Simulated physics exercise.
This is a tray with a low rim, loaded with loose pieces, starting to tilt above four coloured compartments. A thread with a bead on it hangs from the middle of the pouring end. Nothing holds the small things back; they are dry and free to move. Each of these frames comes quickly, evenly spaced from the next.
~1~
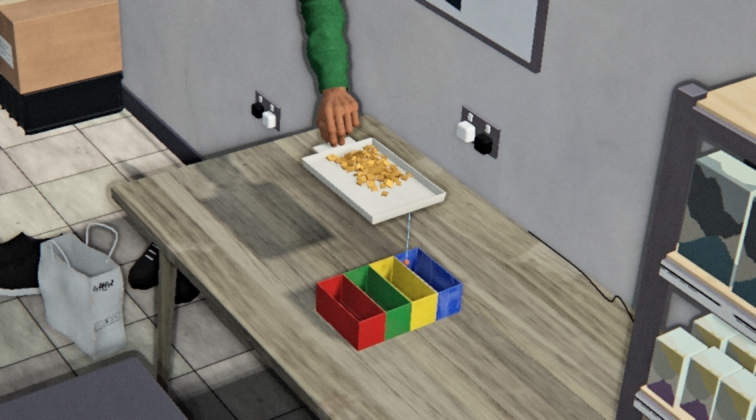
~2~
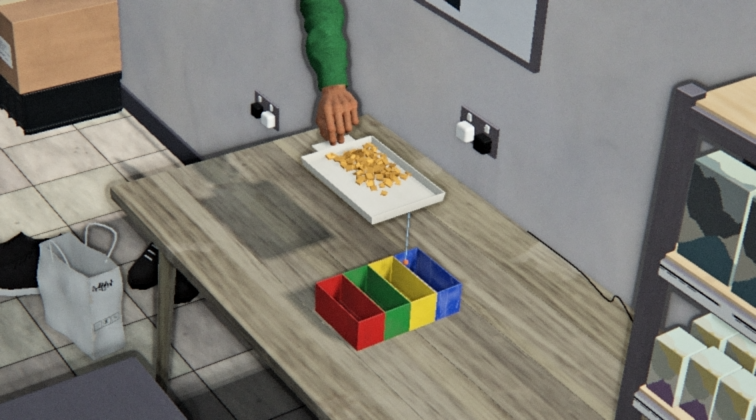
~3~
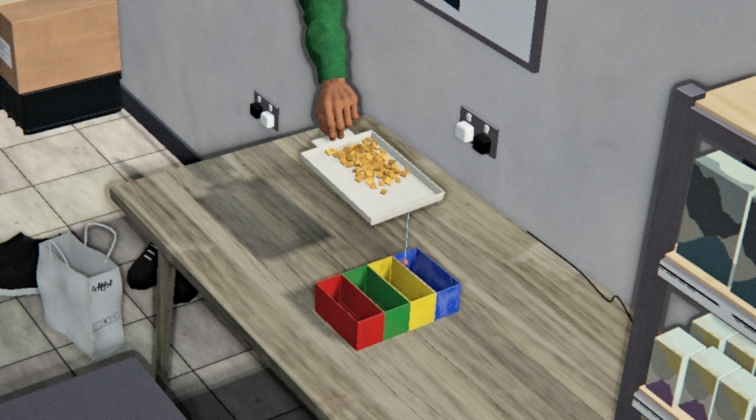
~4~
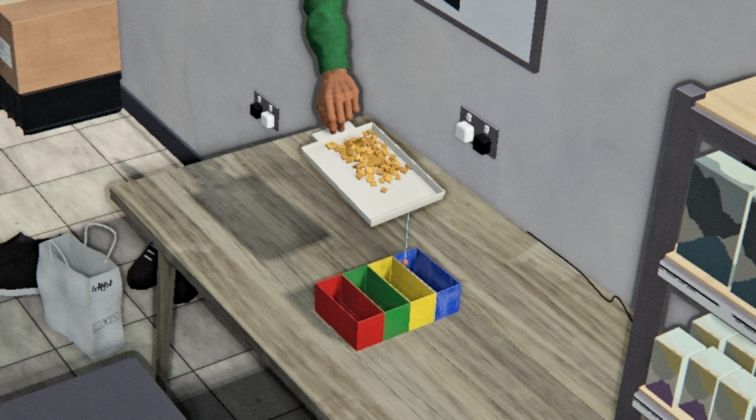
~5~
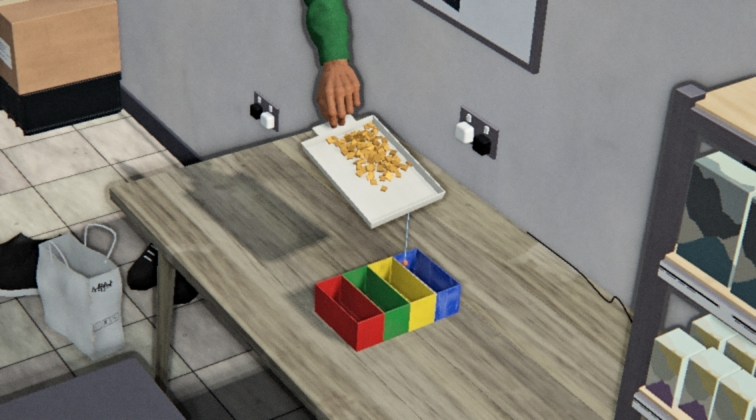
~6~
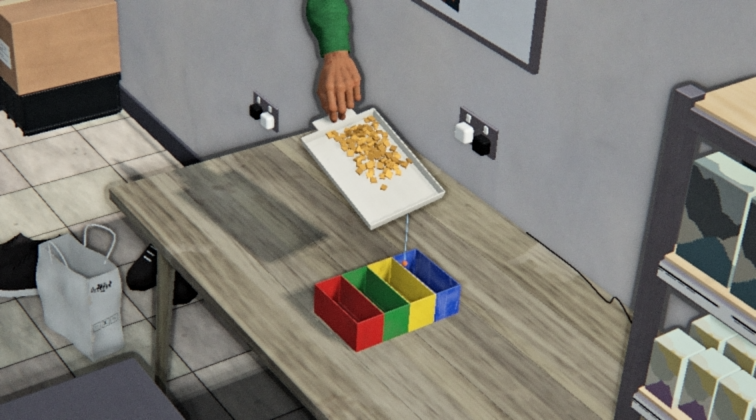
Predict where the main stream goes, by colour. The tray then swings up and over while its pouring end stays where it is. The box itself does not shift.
I would say into the green one.
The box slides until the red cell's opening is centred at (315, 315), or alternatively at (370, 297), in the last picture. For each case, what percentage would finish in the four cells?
Some 100 percent, followed by some 100 percent.
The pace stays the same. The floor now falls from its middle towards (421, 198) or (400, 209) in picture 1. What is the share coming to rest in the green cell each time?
Lab note: Try 1 = 0 %, try 2 = 20 %.
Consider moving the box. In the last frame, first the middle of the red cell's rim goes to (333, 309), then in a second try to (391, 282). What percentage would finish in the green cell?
20 %, 0 %.
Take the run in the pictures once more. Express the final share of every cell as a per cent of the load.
In per cent, red cell 10, green cell 80, yellow cell 10 and blue cell 0.
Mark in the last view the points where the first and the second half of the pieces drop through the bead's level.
The first part at (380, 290); the rest at (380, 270).
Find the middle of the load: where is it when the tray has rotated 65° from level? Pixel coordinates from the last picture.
Somewhere near pixel (379, 219).
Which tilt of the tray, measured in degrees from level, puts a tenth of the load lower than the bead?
Somewhere near 70°.
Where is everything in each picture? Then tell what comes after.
In the first picture, corners of the pouring end at (374, 216) and (444, 193), level; middle of the load at (370, 165), cereal squares; bead on its thread at (406, 262); red cell at (372, 329); green cell at (398, 319); yellow cell at (424, 309); blue cell at (449, 300).
In the second picture, corners of the pouring end at (373, 216) and (443, 193), level; middle of the load at (369, 163).
In the third picture, corners of the pouring end at (372, 217) and (443, 192), tipped barely, lowest at the left corner; middle of the load at (369, 160).
In the fourth picture, corners of the pouring end at (372, 219) and (443, 191), tipped a little, lowest at the left corner; middle of the load at (370, 155).
In the fifth picture, corners of the pouring end at (372, 222) and (443, 191), tipped a little, lowest at the left corner; middle of the load at (370, 150).
In the sixth picture, corners of the pouring end at (372, 224) and (443, 191), tipped clearly, lowest at the left corner; middle of the load at (370, 146); red cell at (370, 330); green cell at (396, 320); yellow cell at (422, 310); blue cell at (447, 301).
Soon after the last picture, tray tipped steeply; most on the tray; a stray few in the green cell; about a quarter falling or outside the box.
A little later, tray tipped past a quarter turn; about a quarter on the tray; about half in the green cell; a small part in the red cell; a stray few in the yellow cell; about a quarter falling or outside the box.
Later still, tray tipped past a quarter turn; most in the green cell; a small part in the yellow cell; a small part in the red cell.
At rest, tray tipped past a quarter turn; most in the green cell; a small part in the yellow cell; a small part in the red cell; none in the blue cell.
